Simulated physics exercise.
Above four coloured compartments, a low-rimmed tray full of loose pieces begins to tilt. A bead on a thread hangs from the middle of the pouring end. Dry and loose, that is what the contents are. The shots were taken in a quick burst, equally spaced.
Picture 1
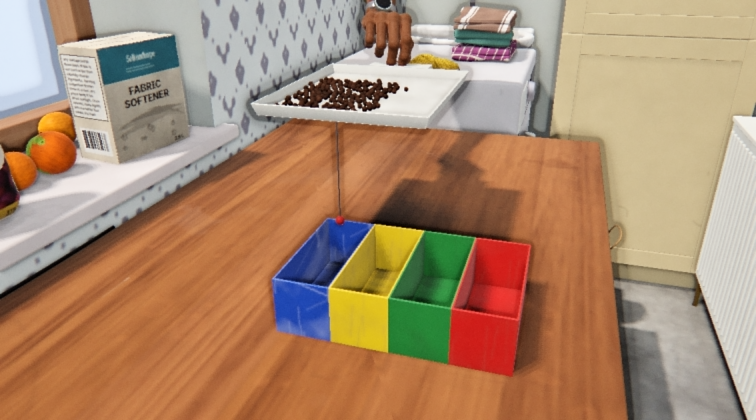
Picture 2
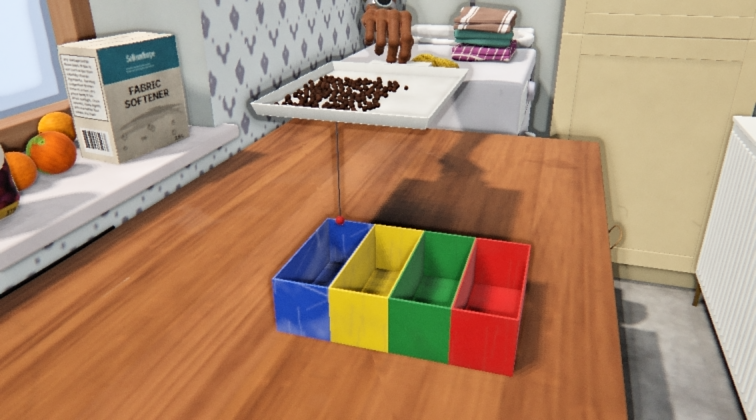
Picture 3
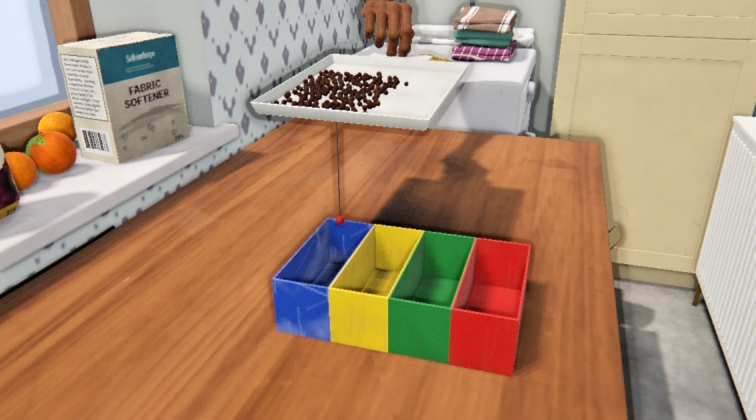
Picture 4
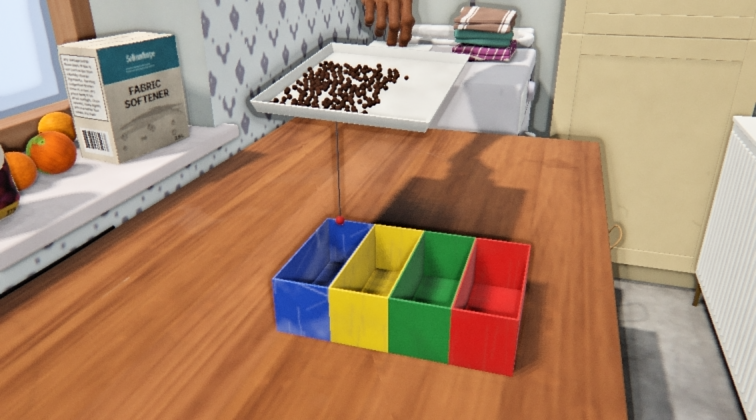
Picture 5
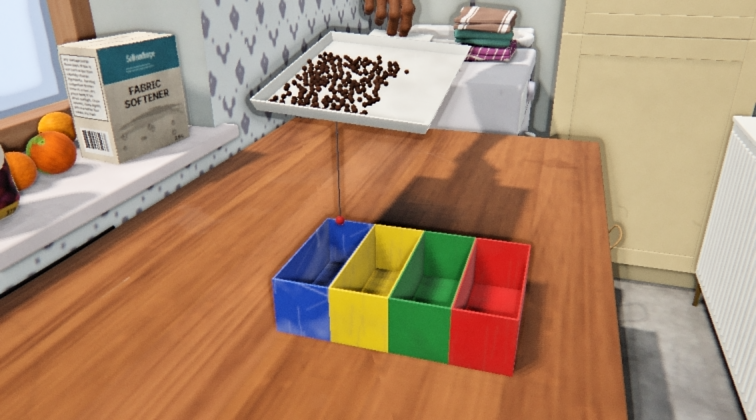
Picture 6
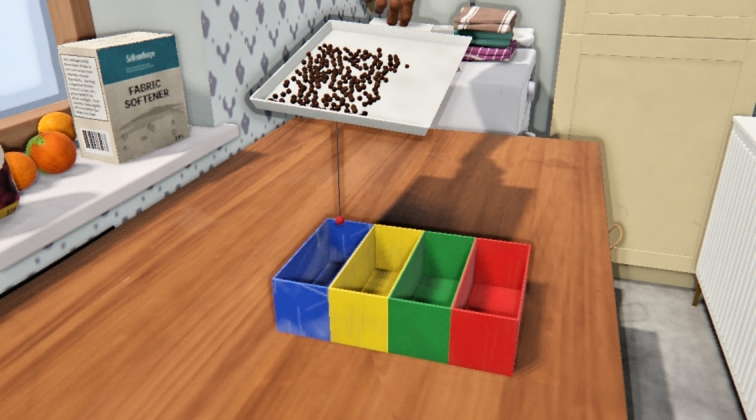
In a kitchen seen from a fixed view slightly above a wooden counter, a fabric softener box and oranges sit on the windowsill at left, with folded towels behind. A white tray of small dark brown berries hangs over joined blue, yellow, green and red compartments, a red bead dangling on a thread beneath. The tray's far side gradually rises, tilting it slightly toward the viewer, its near right corner lowest, while a brown mechanical hand behind moves up.
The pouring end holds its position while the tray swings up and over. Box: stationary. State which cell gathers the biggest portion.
It is the yellow cell.
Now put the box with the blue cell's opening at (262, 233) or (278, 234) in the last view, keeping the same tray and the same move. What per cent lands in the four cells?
You'd get 100 per cent first and 100 per cent second.
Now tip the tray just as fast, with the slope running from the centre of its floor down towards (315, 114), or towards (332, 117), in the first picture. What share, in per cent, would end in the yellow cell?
Somewhere close to 0 % the first time, 0 % the second.
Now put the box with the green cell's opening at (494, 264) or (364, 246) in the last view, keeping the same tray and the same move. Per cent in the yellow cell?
30 %, then 20 %.
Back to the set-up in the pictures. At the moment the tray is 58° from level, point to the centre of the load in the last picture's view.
Load centre: Approx. (360, 112).
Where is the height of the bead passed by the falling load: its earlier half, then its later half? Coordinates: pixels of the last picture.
Initially about (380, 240); subsequently about (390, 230).
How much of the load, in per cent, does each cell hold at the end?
Blue cell: 20 per cent; yellow cell: 50 per cent; green cell: 20 per cent; red cell: 0 per cent.
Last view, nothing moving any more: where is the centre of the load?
Once it all stops, the middle lies near (383, 298).
Just after the last frame, tray tipped steeply; almost all on the tray; just a few in the green cell; just a few in the yellow cell; about a tenth falling or outside the box.
A moment on, tray tipped right over; about a tenth on the tray; roughly a quarter in the yellow cell; about a tenth in the blue cell; about a tenth in the green cell; just a few in the red cell; roughly a third falling or outside the box.
Further on, tray tipped past a quarter turn; roughly half in the yellow cell; roughly a quarter in the green cell; roughly a quarter in the blue cell; just a few in the red cell; just a few falling or outside the box.
When it is over, tray tipped past a quarter turn; roughly half in the yellow cell; roughly a quarter in the green cell; roughly a quarter in the blue cell; just a few in the red cell; just a few outside the box.
